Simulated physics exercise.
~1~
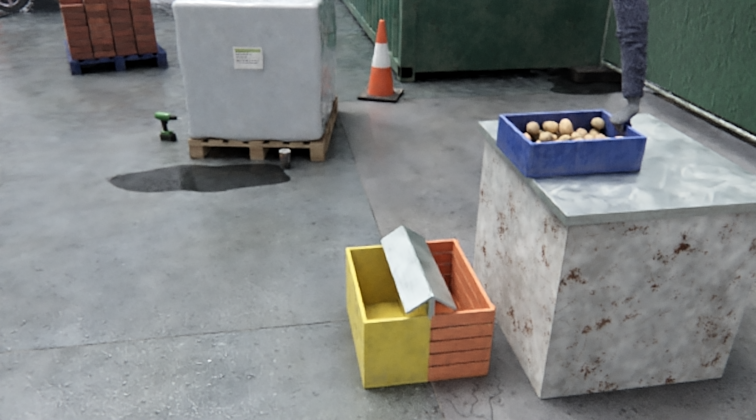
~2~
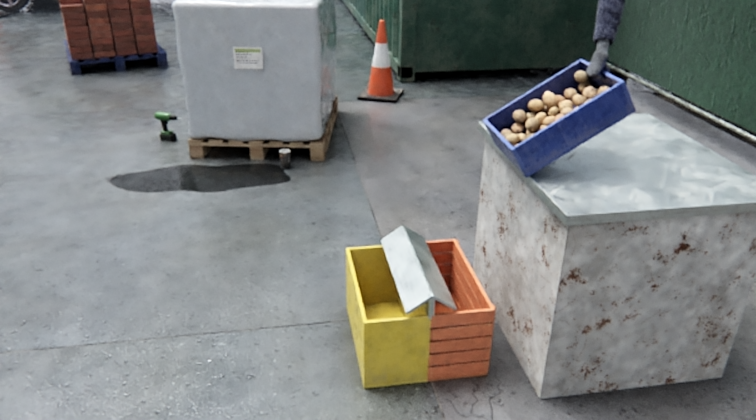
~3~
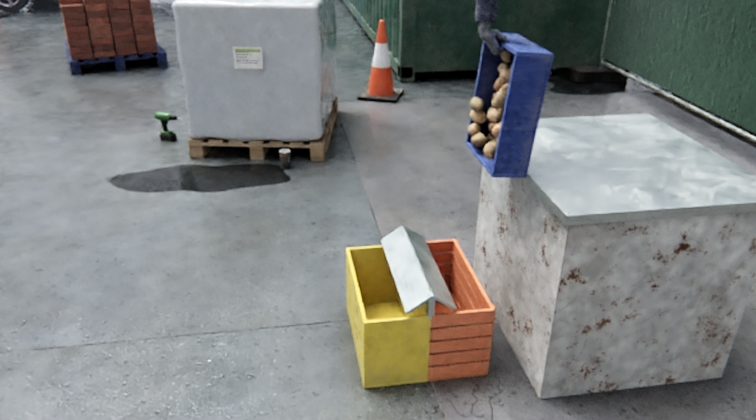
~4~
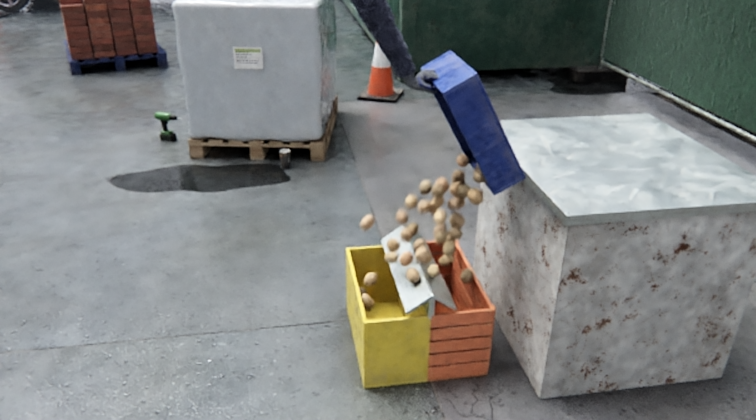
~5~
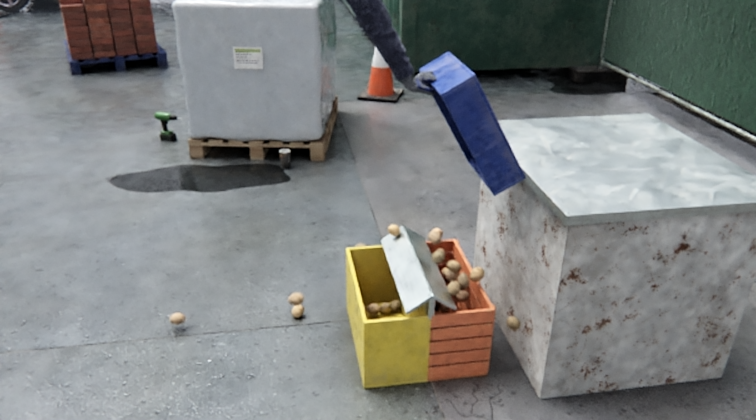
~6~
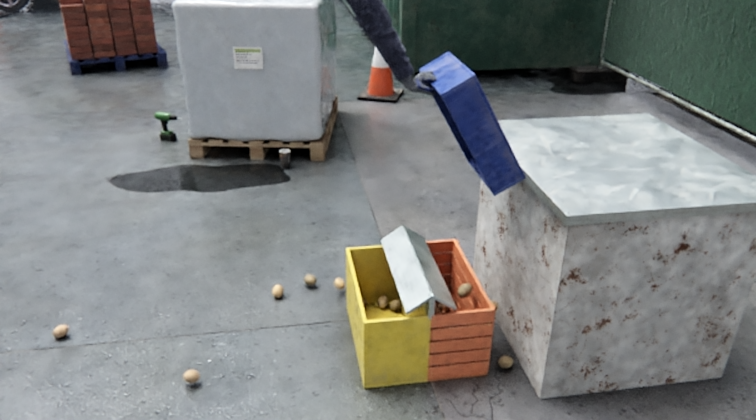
To begin with, a blue tote full of potatoes sits on a bench top, held by a gloved hand, with a joined yellow and orange box standing below under a roof-shaped splitter. The arm lifts the tote and tilts it towards the left. It swings out past the bench edge, turning steeply on end, and then tips over further. The potatoes pour out in a loose shower onto the splitter and scatter to both sides. Some drop into each half, while others bounce onto the ground. Finally, the tote hangs emptied and still, with several potatoes strewn left of the yellow box and one beside the bench.
